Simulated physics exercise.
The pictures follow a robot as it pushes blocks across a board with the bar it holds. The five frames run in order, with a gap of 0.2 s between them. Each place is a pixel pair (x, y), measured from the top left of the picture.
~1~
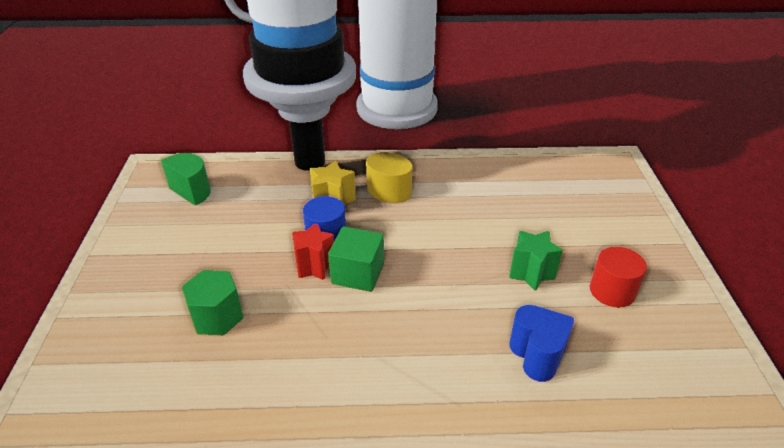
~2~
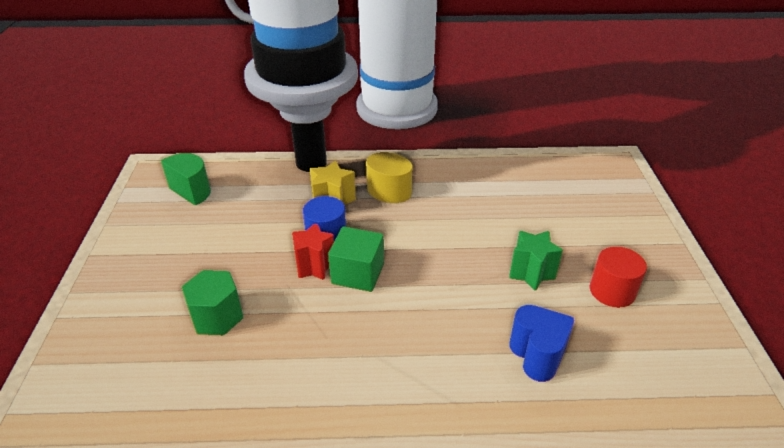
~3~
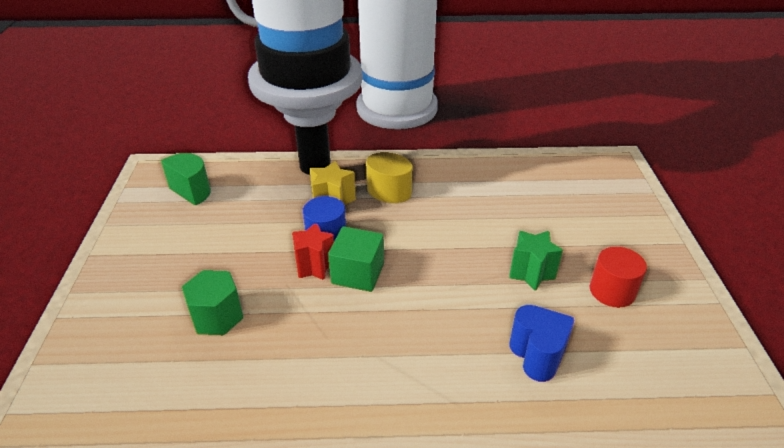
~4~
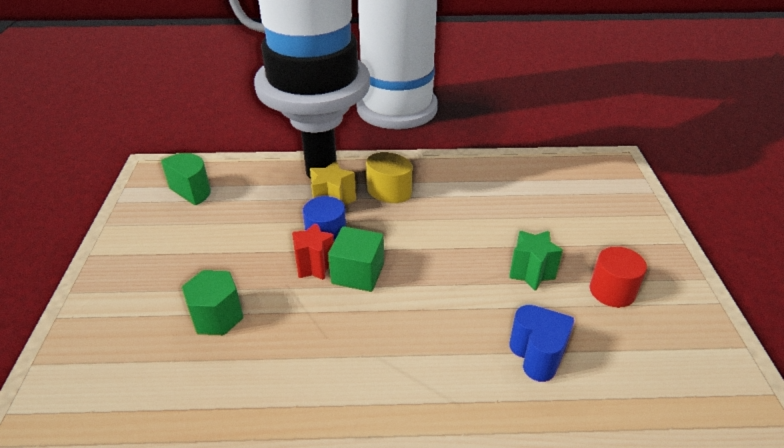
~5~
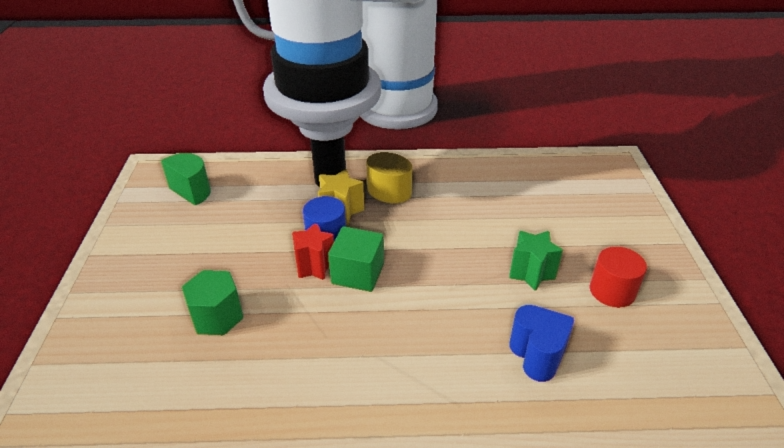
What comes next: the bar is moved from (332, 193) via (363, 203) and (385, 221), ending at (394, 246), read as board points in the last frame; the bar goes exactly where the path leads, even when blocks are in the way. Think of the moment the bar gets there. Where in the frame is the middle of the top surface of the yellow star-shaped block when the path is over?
When the path ends, it will be at (359, 219).
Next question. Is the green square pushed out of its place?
Yes, it checks out.
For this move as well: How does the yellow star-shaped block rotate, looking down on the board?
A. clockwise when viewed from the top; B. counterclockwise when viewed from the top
My pick is A.
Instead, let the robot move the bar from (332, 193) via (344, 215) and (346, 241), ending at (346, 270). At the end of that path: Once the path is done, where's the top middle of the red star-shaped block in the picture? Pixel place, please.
Located at (269, 307).
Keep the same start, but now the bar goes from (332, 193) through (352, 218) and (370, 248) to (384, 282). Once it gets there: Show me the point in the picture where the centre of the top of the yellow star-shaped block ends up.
It is at (343, 253).
On the path given first. One third of the way, bar (362, 191); yellow star-shaped block (353, 194), turned 35° clockwise.
Two thirds of the way, bar (385, 209); blue round block (321, 211); yellow star-shaped block (359, 207), turned 65° clockwise; yellow oval block (392, 163).
At the end, bar (394, 233); blue round block (320, 210); yellow star-shaped block (359, 219), turned 105° clockwise; green square (350, 252), turned 15° anticlockwise; yellow oval block (392, 163).
